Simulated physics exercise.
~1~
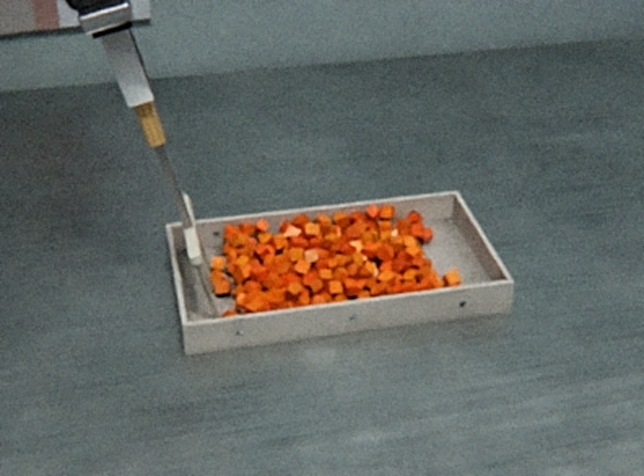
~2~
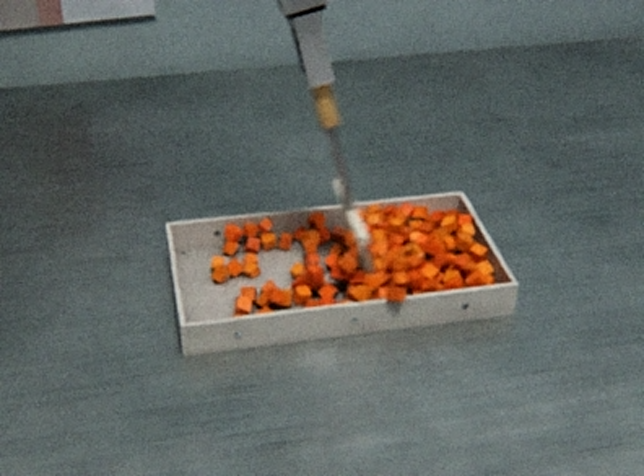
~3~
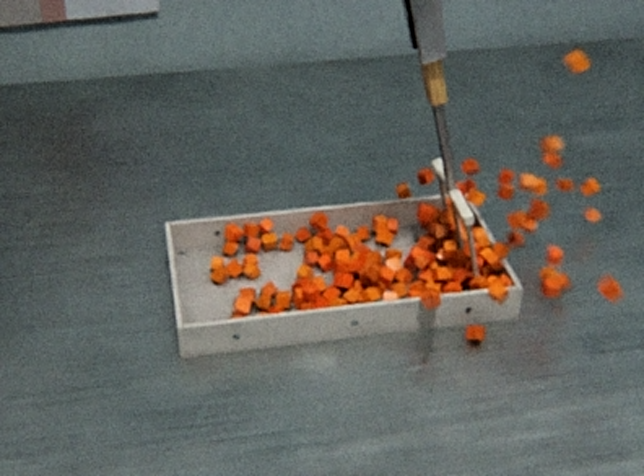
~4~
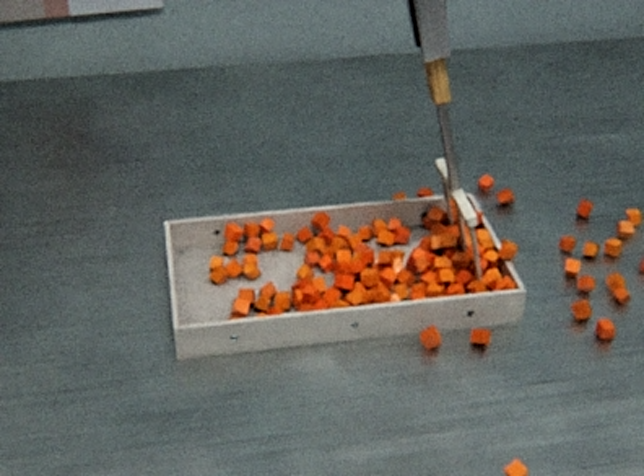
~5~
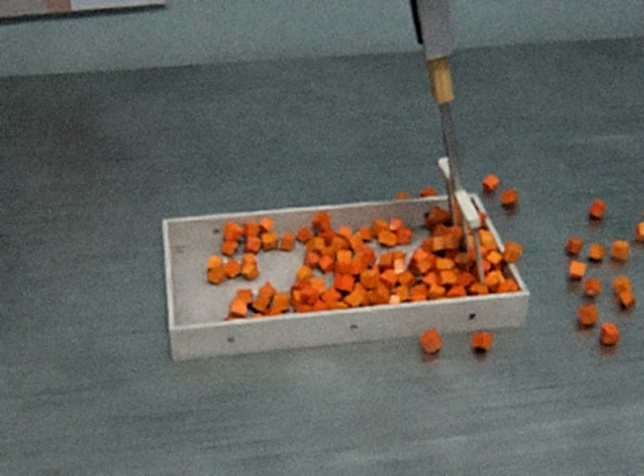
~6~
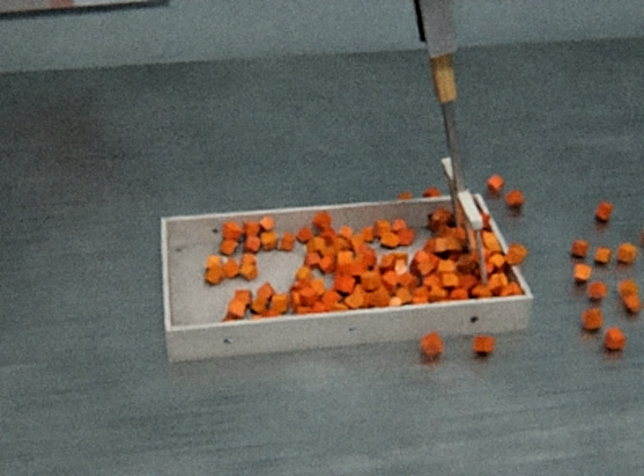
On a grey table, a robot's tool sweeps orange cubes right, spilling some from the tray.
